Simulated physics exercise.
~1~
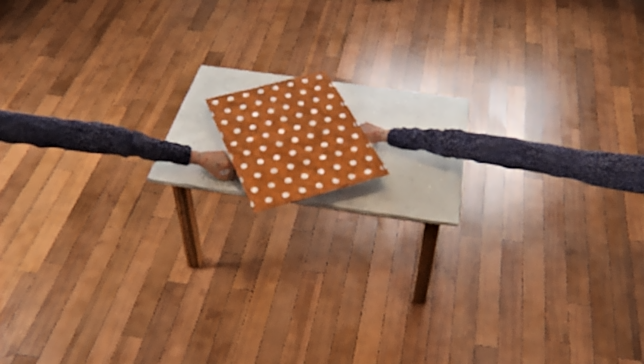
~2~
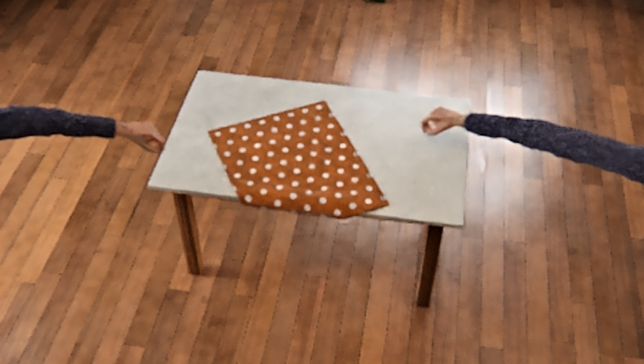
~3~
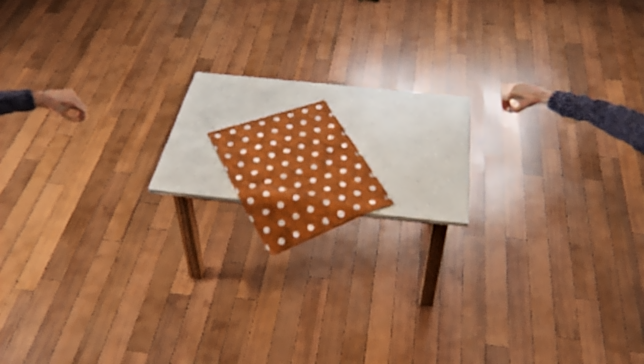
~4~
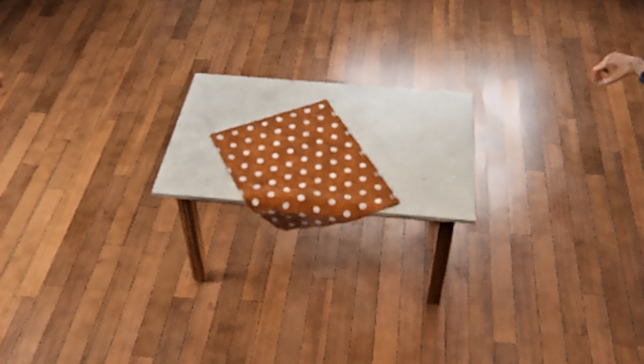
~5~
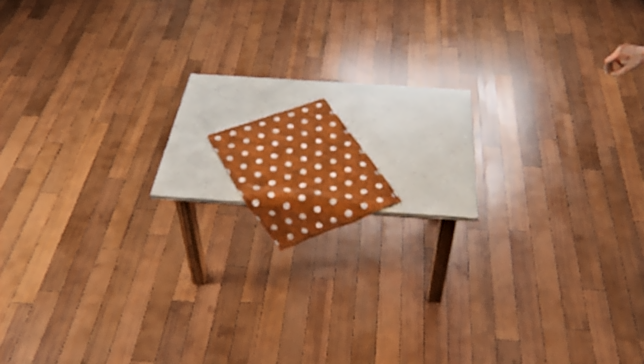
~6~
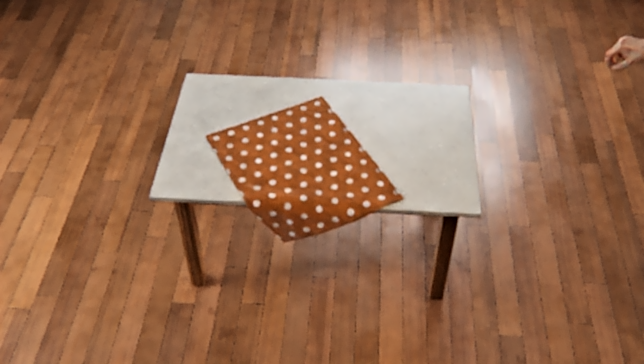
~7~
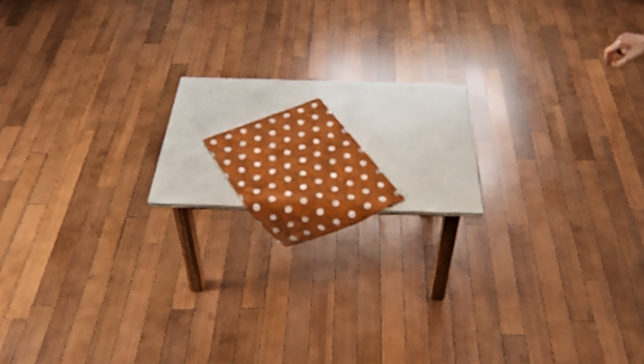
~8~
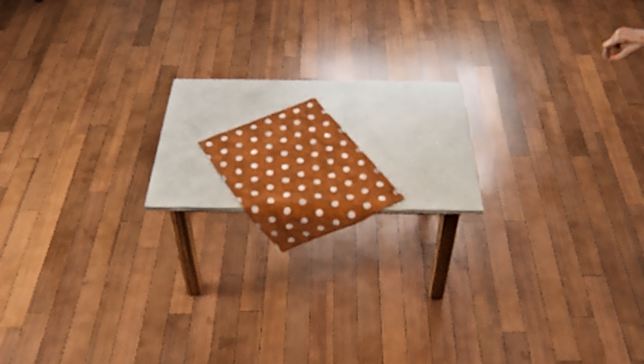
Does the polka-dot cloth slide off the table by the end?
No, it stays on the table, with most of it lying on the top and one corner hanging over the near edge.
An orange cloth with white polka dots, held out level by two dark-sleeved arms, is let go above a pale-topped table standing on a wooden floor. It drops onto the tabletop at an angle, with one corner reaching past the near edge. As the hands draw back to the left and right, that corner droops over the edge and swings slightly before settling. The view drifts a little sideways, and one hand remains in sight at the right. At the end the cloth lies mostly on the table, its corner hanging over the near edge.
